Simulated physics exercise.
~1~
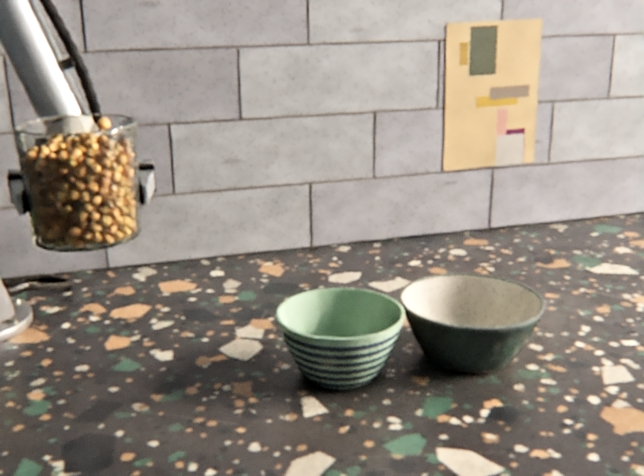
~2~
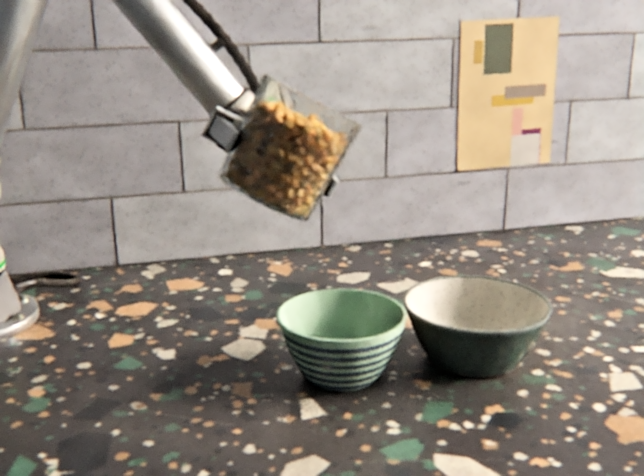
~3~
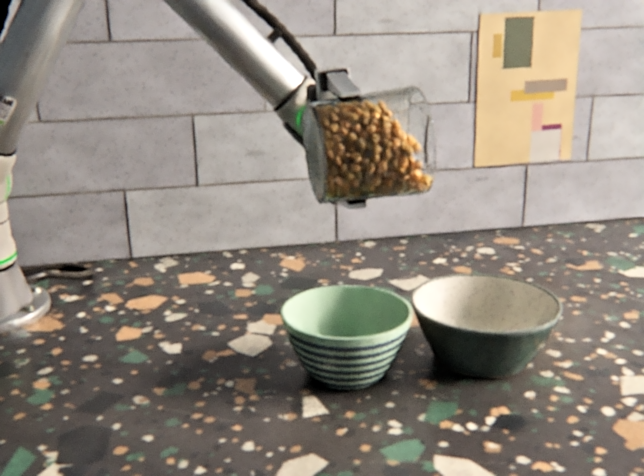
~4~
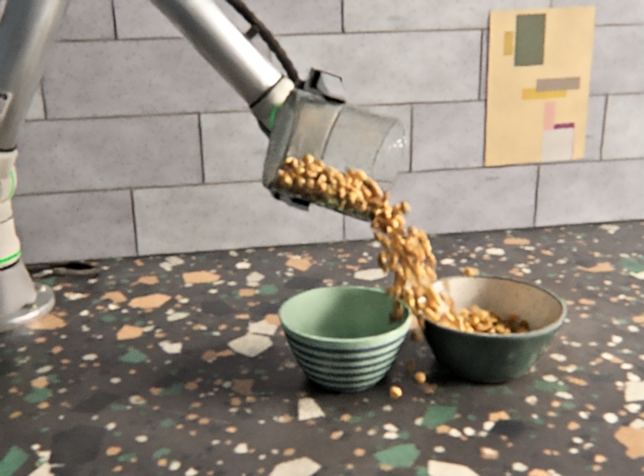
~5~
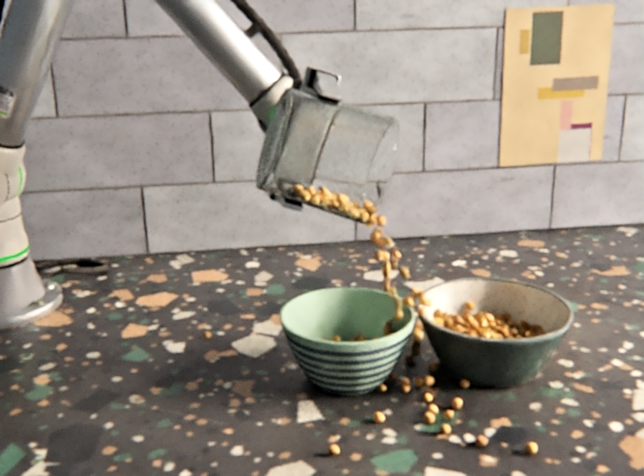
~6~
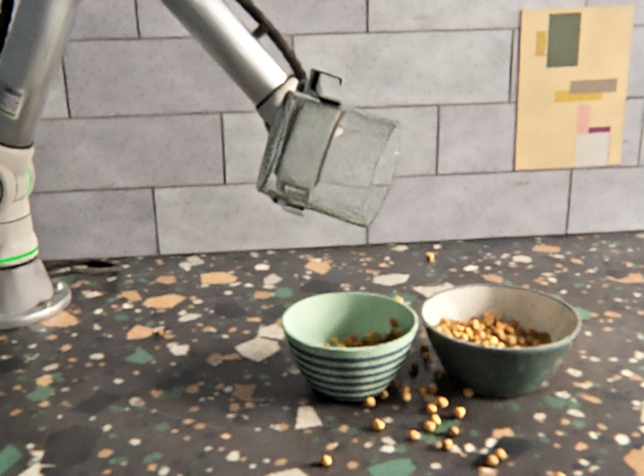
A silver robot arm holds a clear tumbler full of dried chickpeas at the left, above a dark speckled terrazzo counter backed by grey brick tiles, seen from slightly above. A green bowl with dark stripes stands near the middle, a dark green bowl with a pale inside stands to its right, and a tan print hangs on the wall. The arm swings the tumbler rightward and tips it past its side. Chickpeas stream mostly into the right bowl, then increasingly into the striped one, while some scatter on the counter. The tumbler ends empty and tilted, with the right bowl holding the most.
